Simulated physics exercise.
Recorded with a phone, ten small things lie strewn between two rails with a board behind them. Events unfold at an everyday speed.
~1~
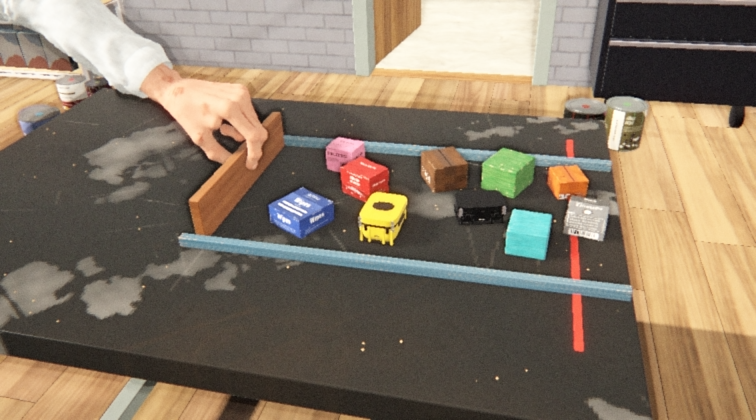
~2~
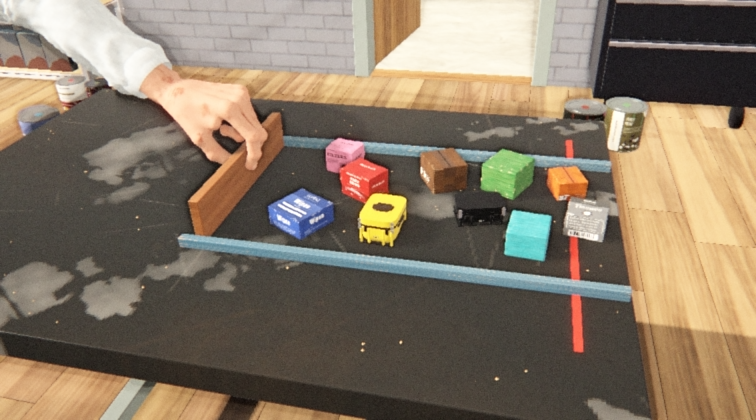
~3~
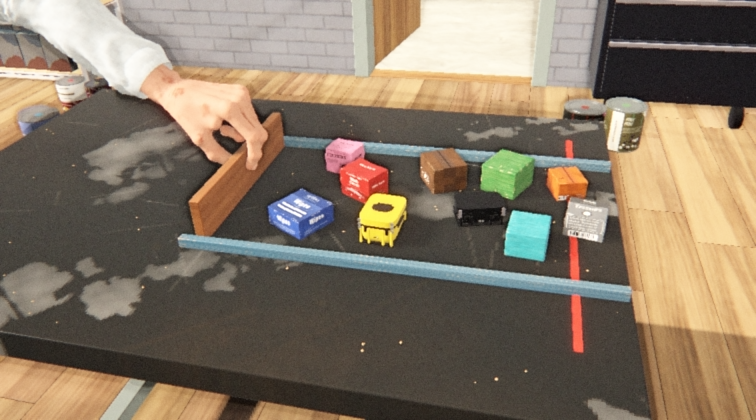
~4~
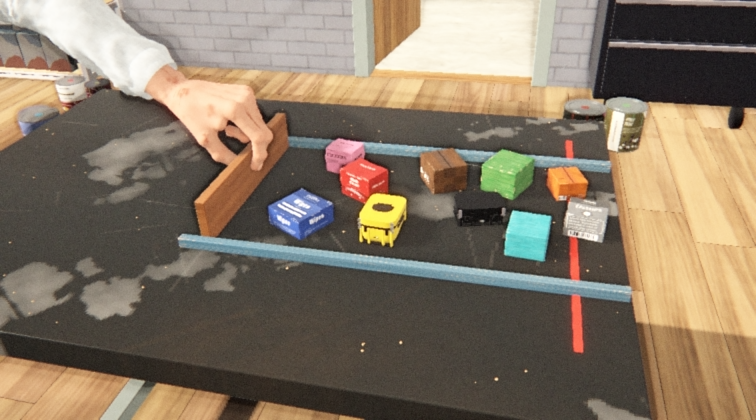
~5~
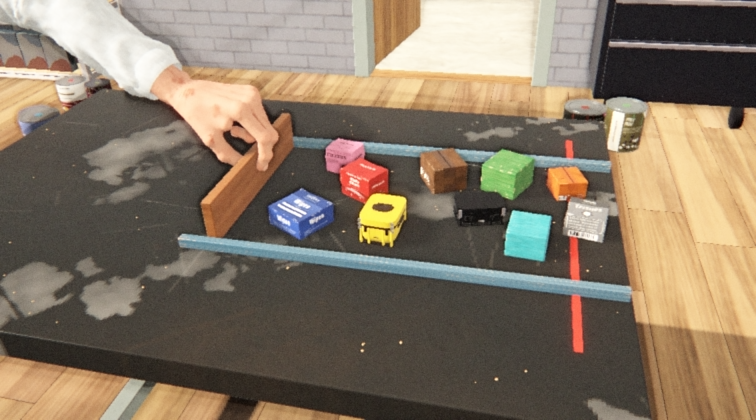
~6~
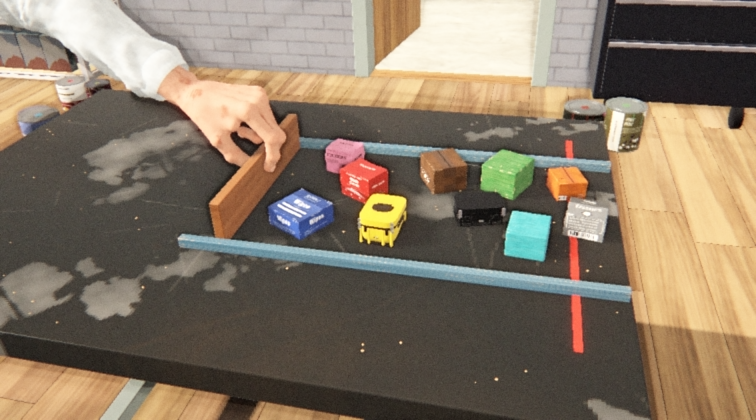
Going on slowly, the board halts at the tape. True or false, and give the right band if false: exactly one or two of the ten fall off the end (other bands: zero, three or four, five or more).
False, five or more fall off.
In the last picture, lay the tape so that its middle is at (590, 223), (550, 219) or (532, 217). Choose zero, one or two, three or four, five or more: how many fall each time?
In turn: 5 or more, three or four, three or four.
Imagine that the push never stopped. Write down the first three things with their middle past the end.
Orange box, turquoise block, green block.
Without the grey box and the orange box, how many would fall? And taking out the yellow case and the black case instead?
The first count is 5 and the second is 5.
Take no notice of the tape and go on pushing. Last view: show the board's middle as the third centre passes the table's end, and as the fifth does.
At (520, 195) for the third, at (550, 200) for the fifth.
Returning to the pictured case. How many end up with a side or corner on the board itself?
The number is 3.
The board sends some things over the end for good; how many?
All told, 7.
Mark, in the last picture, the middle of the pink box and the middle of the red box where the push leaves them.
You'll find the pink box at roughly (590, 175) and the red box at roughly (596, 199).
A little later, none off yet; grey box at rest near (586, 219); orange box at rest near (567, 184); turquoise block at rest near (528, 236).
Next, none off yet; grey box at rest near (586, 219); orange box at rest near (569, 184); turquoise block at rest near (529, 236).
Later still, one off so far; grey box shifted a little near (607, 220); orange box dropping near (636, 278); turquoise block shifted well along near (623, 246).
When it is over, the number that fall off is five or more; down, yellow case, brown box, black case, green block, turquoise block, orange box and grey box.
